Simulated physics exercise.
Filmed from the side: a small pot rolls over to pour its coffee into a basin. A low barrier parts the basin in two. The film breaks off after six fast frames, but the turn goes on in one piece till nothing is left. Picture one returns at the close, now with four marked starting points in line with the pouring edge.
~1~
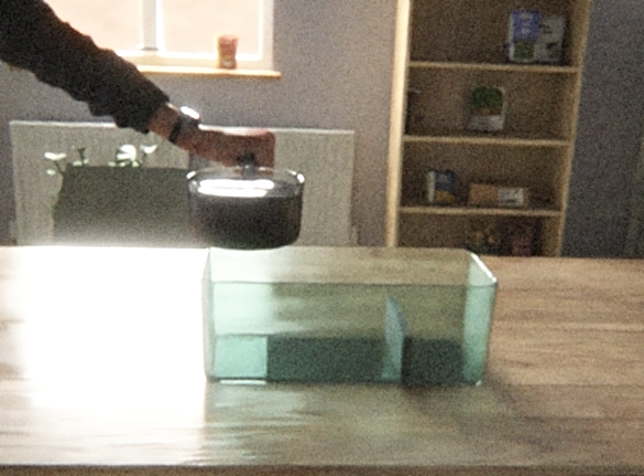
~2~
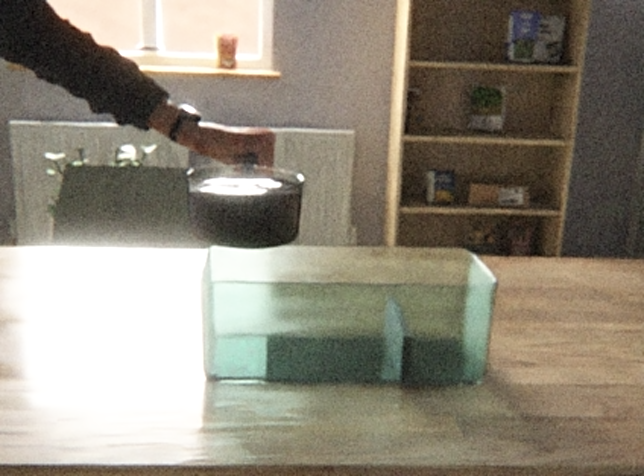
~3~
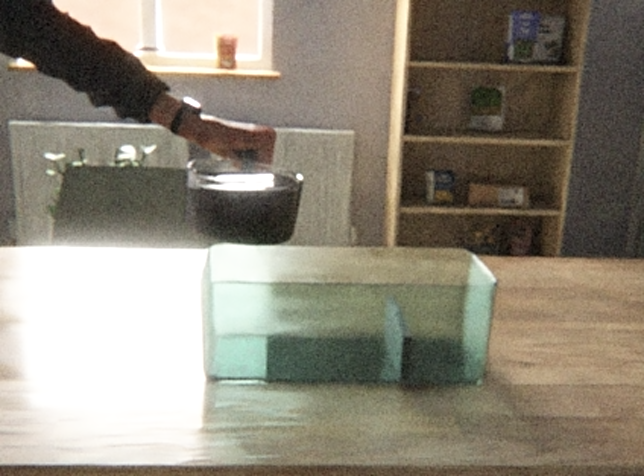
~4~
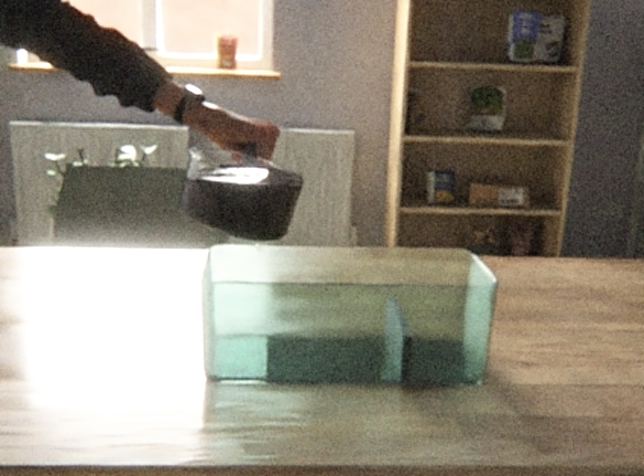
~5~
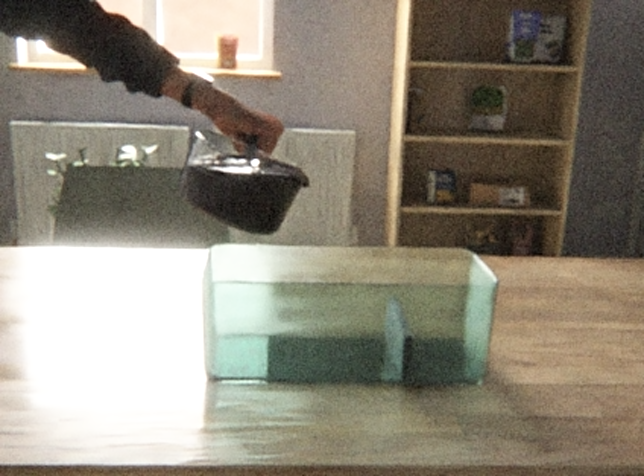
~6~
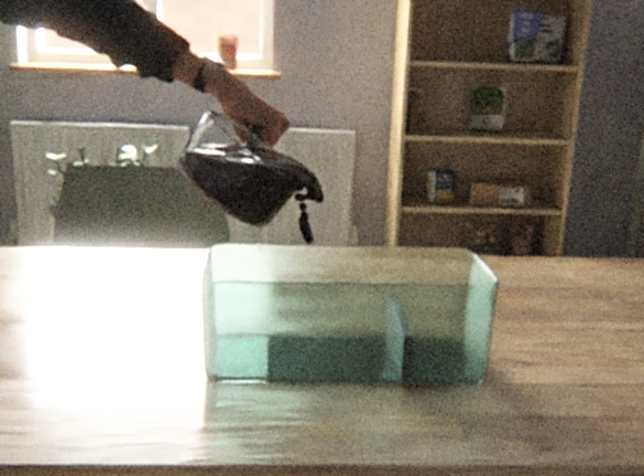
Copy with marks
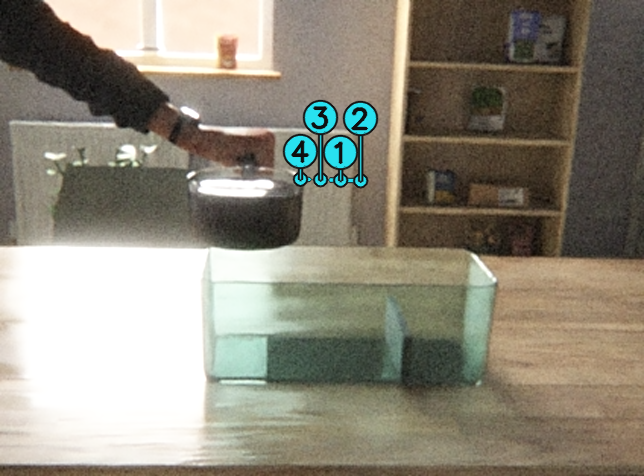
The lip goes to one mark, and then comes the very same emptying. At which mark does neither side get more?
Choose 3.
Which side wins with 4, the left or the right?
More ends on the left.
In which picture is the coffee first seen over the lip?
Picture 5.
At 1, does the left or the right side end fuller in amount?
The right one.
In cyan, 1 at (340, 180); 2 at (360, 180); 3 at (320, 179); 4 at (300, 179).
If 1 is chosen, about 14 % ends left of the wall and 85 % right of it.
If 2 is chosen, about 17 % ends left of the wall and 83 % right of it.
If 3 is chosen, about 49 % ends left of the wall and 50 % right of it.
If 4 is chosen, about 86 % ends left of the wall and 13 % right of it.
